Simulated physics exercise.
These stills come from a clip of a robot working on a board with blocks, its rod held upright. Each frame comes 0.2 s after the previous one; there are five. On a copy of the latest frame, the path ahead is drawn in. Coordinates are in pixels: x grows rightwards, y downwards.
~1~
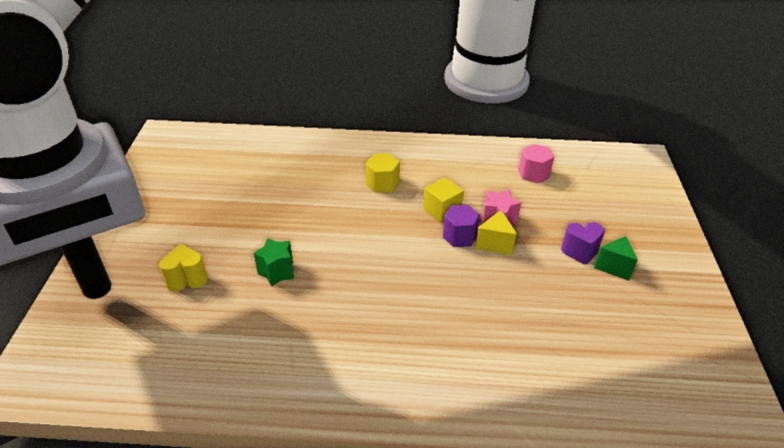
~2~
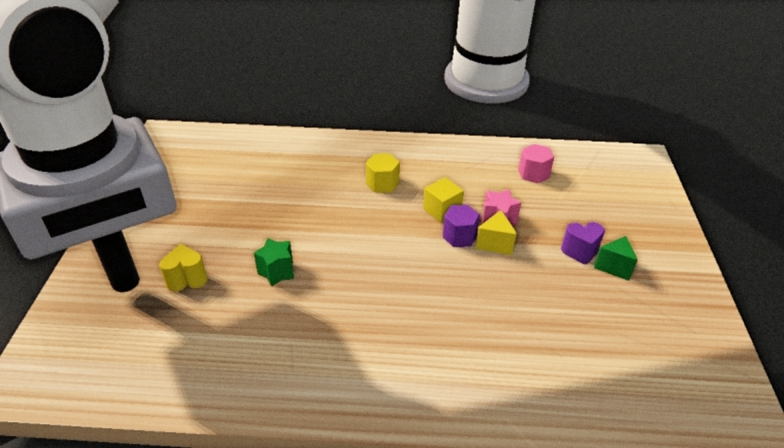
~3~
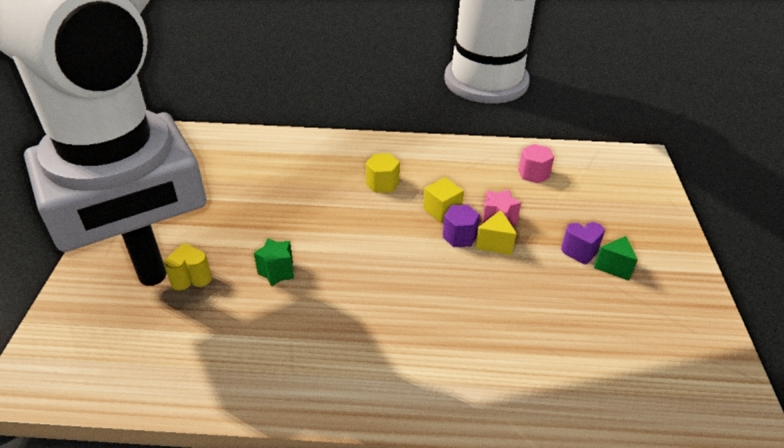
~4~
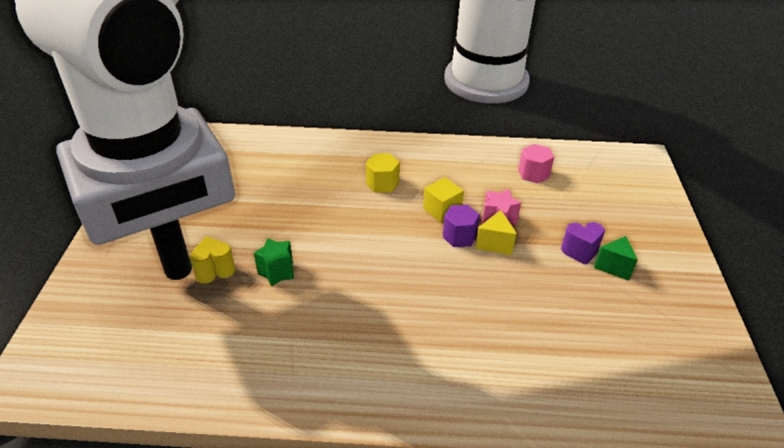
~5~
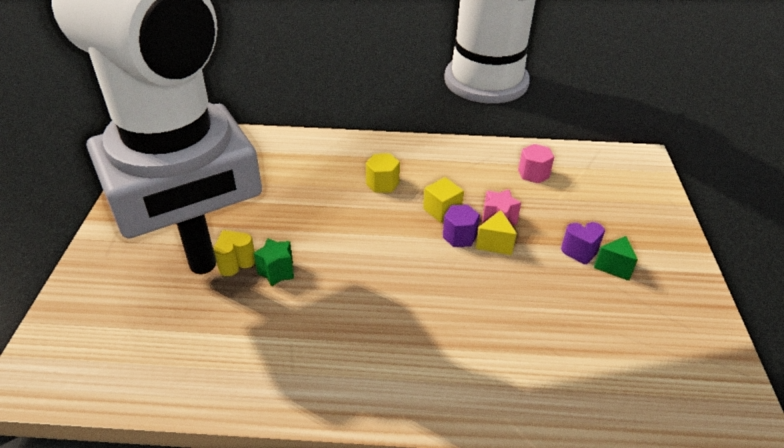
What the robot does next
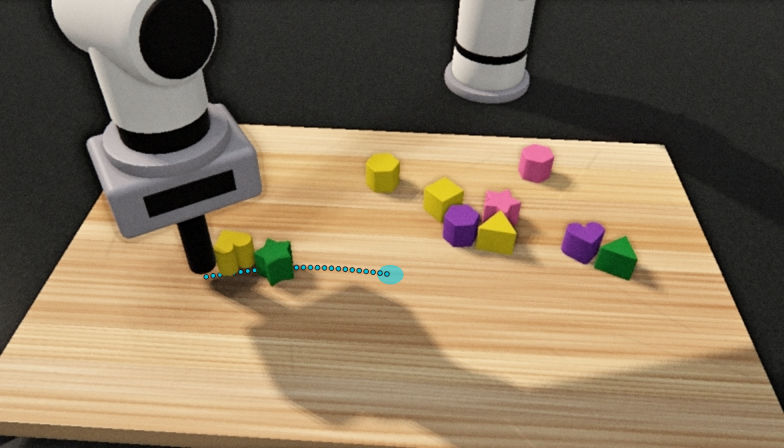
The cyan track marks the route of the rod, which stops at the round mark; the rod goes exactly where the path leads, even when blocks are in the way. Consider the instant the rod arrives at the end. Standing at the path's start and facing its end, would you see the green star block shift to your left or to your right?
It will end up to the right.
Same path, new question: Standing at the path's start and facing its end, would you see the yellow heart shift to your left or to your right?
Off to the left side.
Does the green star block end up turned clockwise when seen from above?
The answer is yes.
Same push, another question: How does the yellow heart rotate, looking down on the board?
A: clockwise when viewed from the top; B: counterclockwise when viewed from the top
Letter B.
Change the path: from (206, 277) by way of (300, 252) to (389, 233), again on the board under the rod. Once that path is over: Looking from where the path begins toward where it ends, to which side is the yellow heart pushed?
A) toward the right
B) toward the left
B
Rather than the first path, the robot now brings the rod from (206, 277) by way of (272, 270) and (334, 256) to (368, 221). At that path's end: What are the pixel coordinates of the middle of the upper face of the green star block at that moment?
Located at (347, 251).
The line goes from (206, 277) via (300, 268), ending at (390, 274).
The first path, step by step. One third of the way, rod at (267, 259); yellow heart at (268, 227), turned 95° anticlockwise; green star block at (299, 249), turned 15° clockwise.
Two thirds of the way, rod at (330, 258); yellow heart at (269, 227), turned 100° anticlockwise; green star block at (351, 258), turned 75° clockwise.
At the end, rod at (391, 264); yellow heart at (269, 227), turned 100° anticlockwise; green star block at (391, 273), turned 135° clockwise.
